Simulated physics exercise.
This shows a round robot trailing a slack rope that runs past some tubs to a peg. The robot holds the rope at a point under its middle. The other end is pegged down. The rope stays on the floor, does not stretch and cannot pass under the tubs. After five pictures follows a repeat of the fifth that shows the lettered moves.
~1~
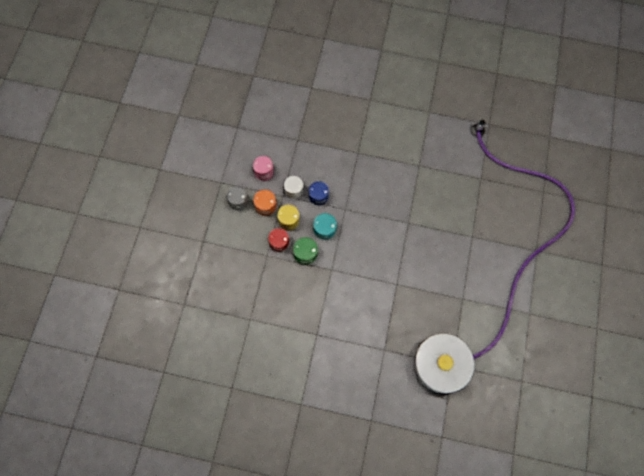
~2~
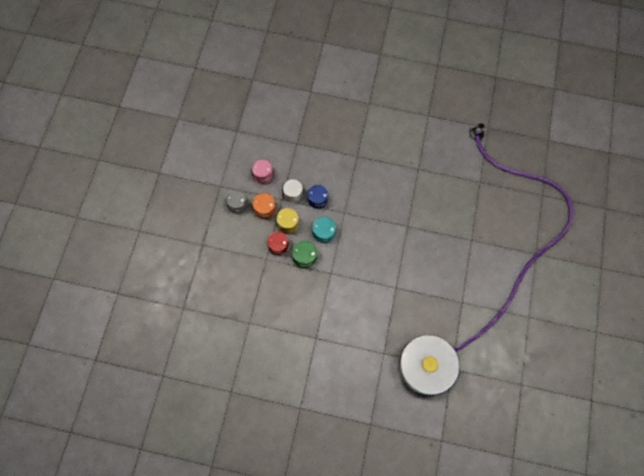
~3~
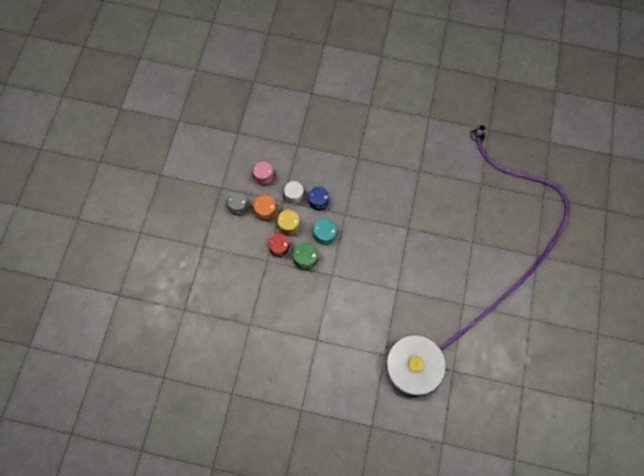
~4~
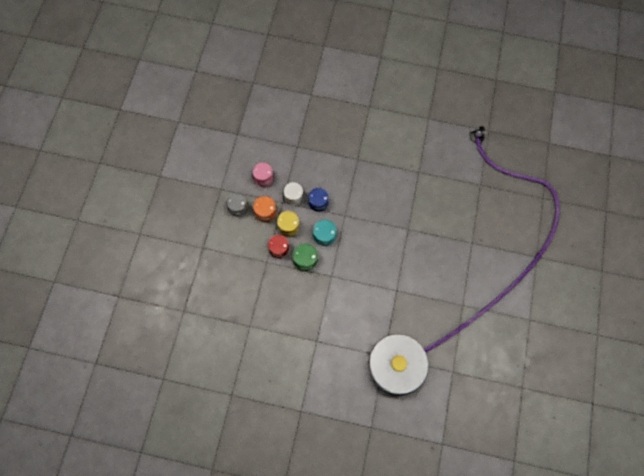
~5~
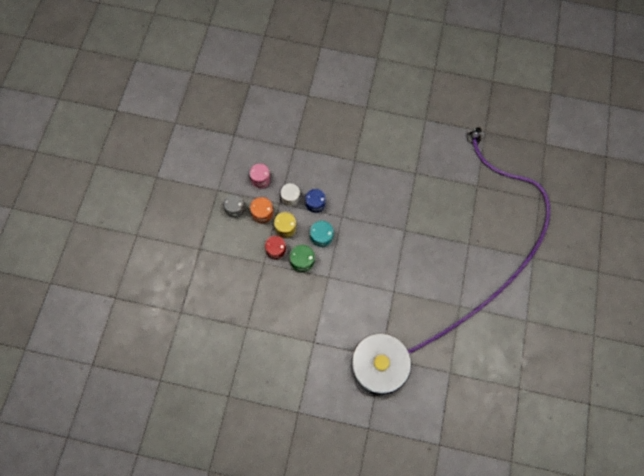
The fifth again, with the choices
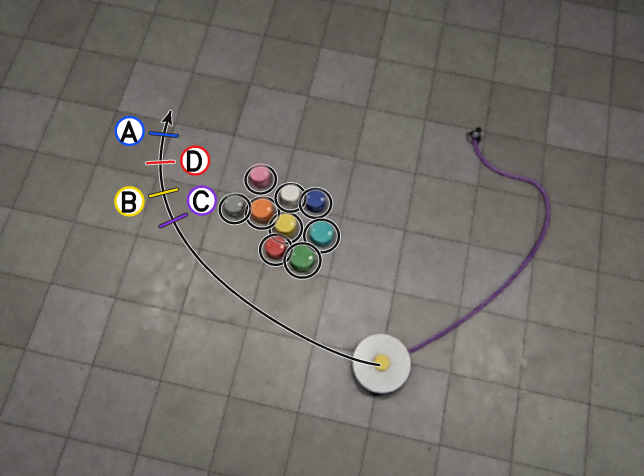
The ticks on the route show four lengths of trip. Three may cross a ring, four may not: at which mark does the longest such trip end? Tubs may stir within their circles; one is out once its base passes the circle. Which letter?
C.
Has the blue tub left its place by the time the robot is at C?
By then, no.
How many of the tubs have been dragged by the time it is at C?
One.
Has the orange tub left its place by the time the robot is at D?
Yes.
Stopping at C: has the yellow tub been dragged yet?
By then, no.
On the marked copy, A at (164, 135); B at (164, 193); C at (173, 221); D at (160, 162); the route from (379, 365) via (208, 269) to (171, 111).
With C. Early on, robot (291, 329).
Further on, robot (216, 275).
At the end, robot (171, 217); green tub (298, 245); one over the rings.
As for the rest, A has nine over the rings; B has four over the rings; D has eight over the rings.
